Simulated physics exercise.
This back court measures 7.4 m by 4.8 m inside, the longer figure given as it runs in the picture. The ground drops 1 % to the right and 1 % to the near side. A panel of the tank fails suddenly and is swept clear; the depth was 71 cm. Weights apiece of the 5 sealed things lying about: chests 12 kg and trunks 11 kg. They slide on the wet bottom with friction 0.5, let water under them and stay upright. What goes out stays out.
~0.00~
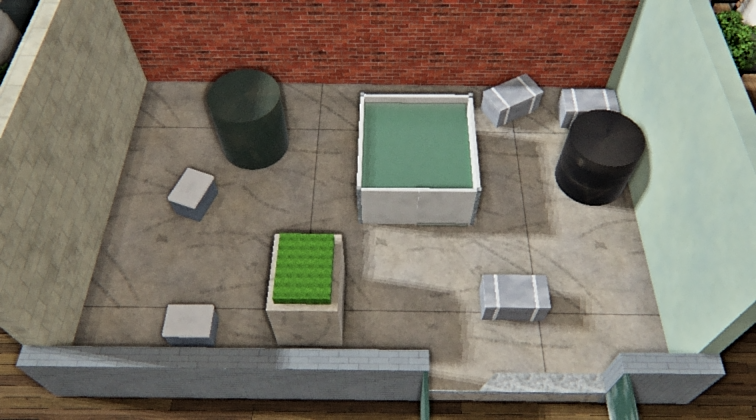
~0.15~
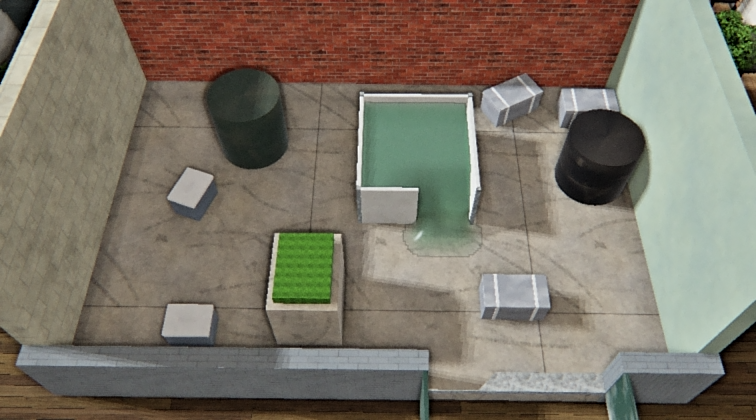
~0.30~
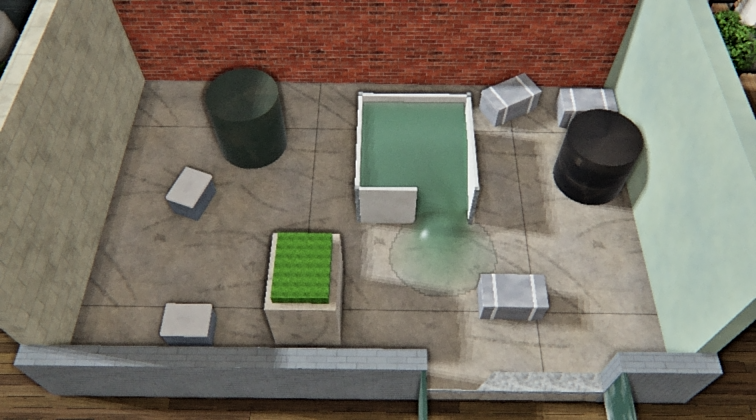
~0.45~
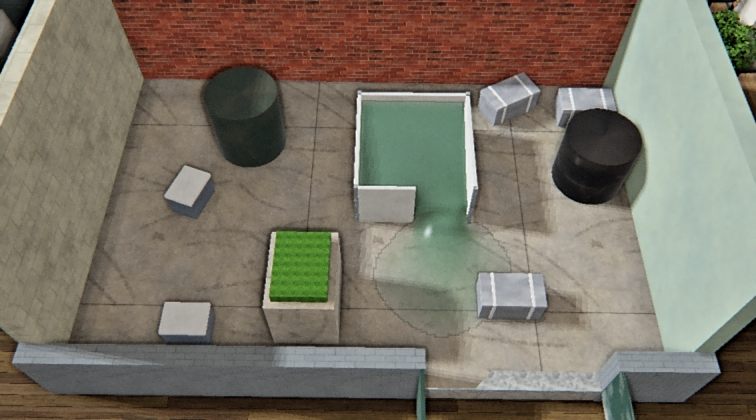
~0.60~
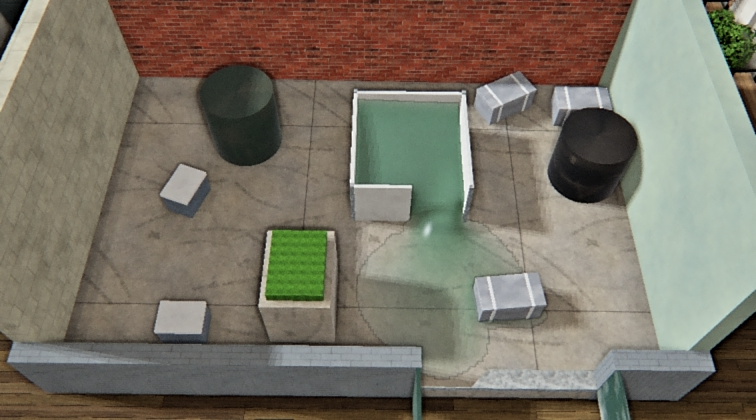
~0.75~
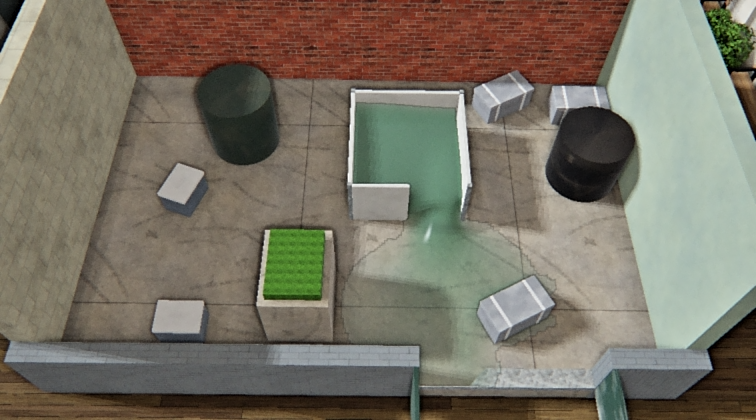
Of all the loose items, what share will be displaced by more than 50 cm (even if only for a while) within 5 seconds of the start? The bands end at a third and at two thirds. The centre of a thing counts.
That comes to not even a third.
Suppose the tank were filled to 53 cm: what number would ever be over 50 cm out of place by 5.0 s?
Then 1.
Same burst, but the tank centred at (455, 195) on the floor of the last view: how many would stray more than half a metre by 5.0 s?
Then 1.
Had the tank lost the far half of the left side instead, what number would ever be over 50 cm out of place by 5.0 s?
In that case 3 of them.
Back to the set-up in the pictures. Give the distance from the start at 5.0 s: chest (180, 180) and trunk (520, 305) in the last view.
In that order: 0 cm, gone out.
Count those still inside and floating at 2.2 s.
0 of them.
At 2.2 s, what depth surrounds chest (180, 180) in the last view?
About 0 cm.
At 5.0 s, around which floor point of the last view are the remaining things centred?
At about (370, 177).
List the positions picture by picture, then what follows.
A trunk at (516, 291), on the bottom; a chest at (190, 187) rests on the ground; water covers 2.3 m2; 0 of 5 have shifted, in the first picture.
A trunk at (516, 290), on the bottom; a chest at (190, 186) rests on the ground; 2.8 m2 under water; 0 of 5 have shifted, in the second picture.
A trunk at (514, 290) rests on the ground; a chest at (189, 186), on the bottom; water covers 3.6 m2; 0 of 5 have shifted, in the third picture.
A trunk at (513, 289) rests on the ground; a chest at (187, 184) rests on the ground; 4.5 m2 under water; 0 of 5 have shifted, in the fourth picture.
A trunk at (511, 291) rests on the ground, 5 cm from its start; a chest at (183, 183), on the bottom; 5.7 m2 under water; 0 of 5 have shifted, in the fifth picture.
A trunk at (518, 303), on the bottom, 26 cm from its start; a chest at (180, 182), on the bottom; 6.8 m2 under water; 1 of 5 have shifted, in the sixth picture.
After 1.1 s 1 of 5 are over 50 cm from their spots; 0 afloat.
After 2.2 s 1 of 5 are over 50 cm from their spots; 0 afloat.
After 3.5 s 1 of 5 are over 50 cm from their spots; 0 afloat.
After 5.0 s 1 of 5 are over 50 cm from their spots, and 1 have been at some point; 0 afloat.
